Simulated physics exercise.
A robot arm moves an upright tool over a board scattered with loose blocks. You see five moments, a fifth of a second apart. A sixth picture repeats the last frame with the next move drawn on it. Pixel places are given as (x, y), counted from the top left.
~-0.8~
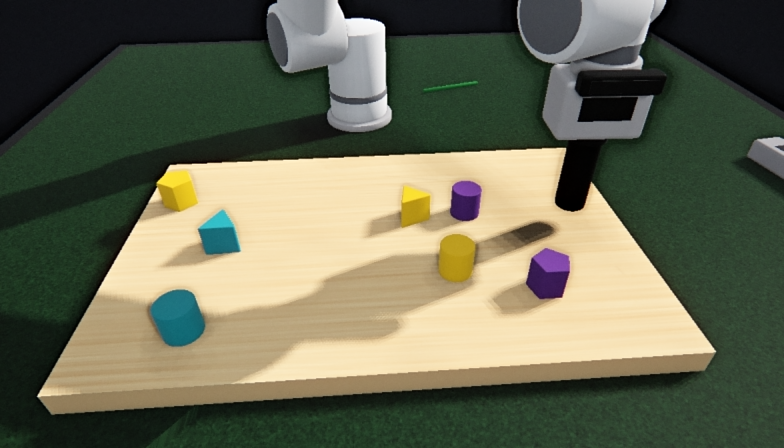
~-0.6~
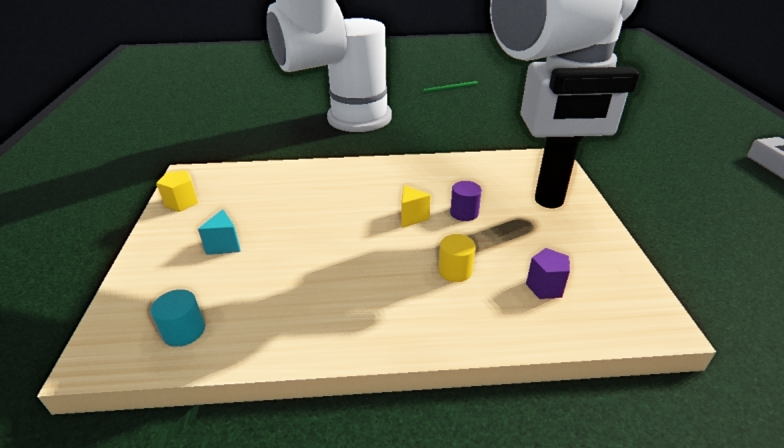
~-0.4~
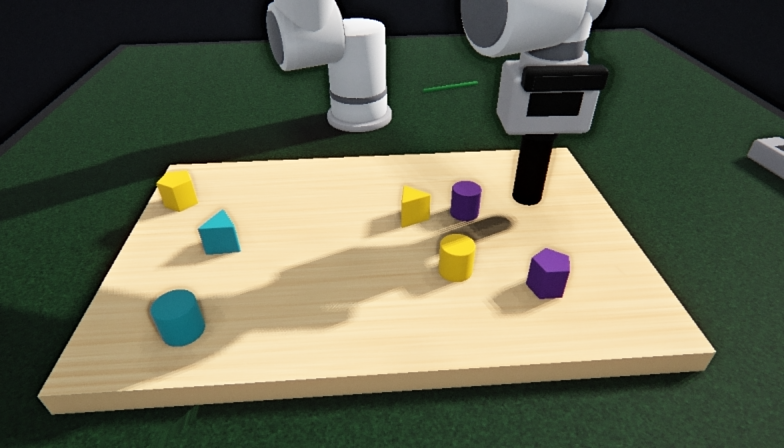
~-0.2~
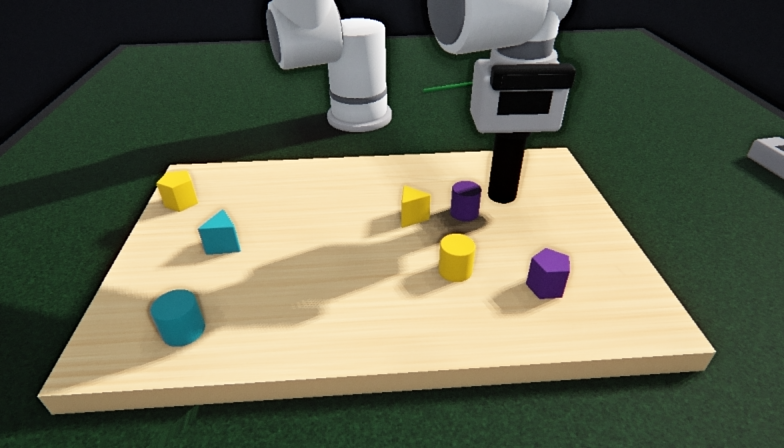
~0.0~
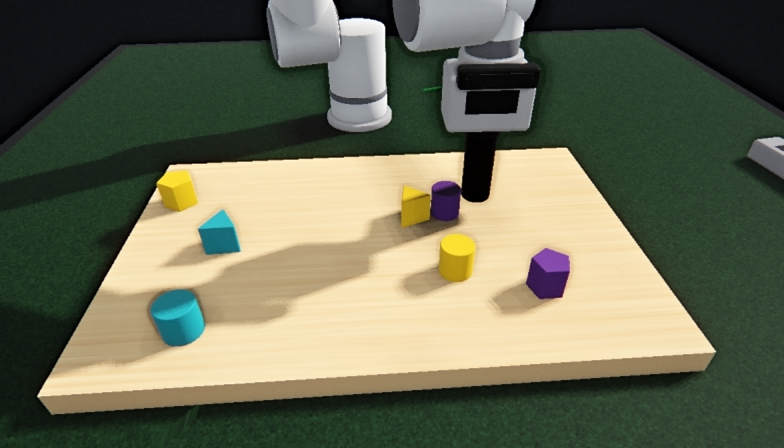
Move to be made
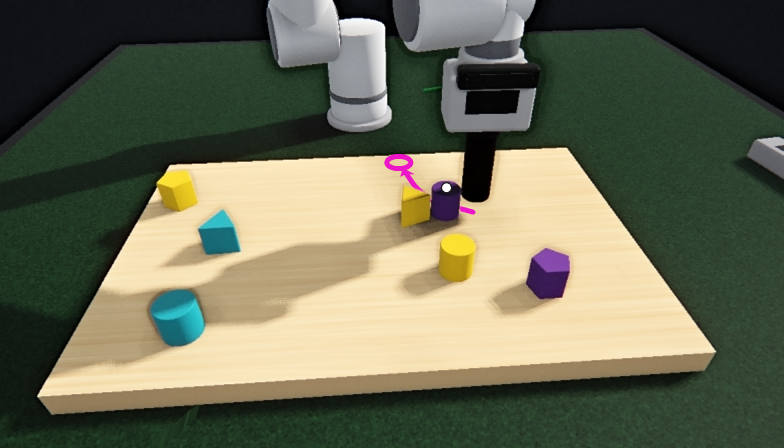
A robot arm slid its upright black tool leftward along the far side of a wooden board scattered with colored blocks, then nudged the purple round block left, close beside the yellow triangle.
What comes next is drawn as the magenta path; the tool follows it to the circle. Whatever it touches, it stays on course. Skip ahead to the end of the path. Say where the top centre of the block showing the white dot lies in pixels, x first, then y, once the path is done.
At pixel (410, 183).
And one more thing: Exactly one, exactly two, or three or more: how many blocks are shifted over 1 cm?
There will be two blocks that move more than 1 cm.
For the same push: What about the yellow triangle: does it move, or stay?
That block slides.
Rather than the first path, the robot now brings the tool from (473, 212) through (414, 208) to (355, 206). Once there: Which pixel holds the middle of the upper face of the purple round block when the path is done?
The centre of its top will be at (340, 197).
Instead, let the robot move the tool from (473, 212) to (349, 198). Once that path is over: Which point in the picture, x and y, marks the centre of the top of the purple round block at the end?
Final place: (356, 191).
Drawn move, from (473, 212) through (434, 200) and (412, 181) to (399, 162); the dot is on the purple round block.
What follows on the original path. One third of the way, tool at (435, 184); yellow triangle at (402, 198); purple round block at (413, 185).
Two thirds of the way, tool at (411, 165); yellow triangle at (402, 198); purple round block at (410, 183).
At the end, tool at (399, 147); yellow triangle at (402, 198); purple round block at (410, 183).
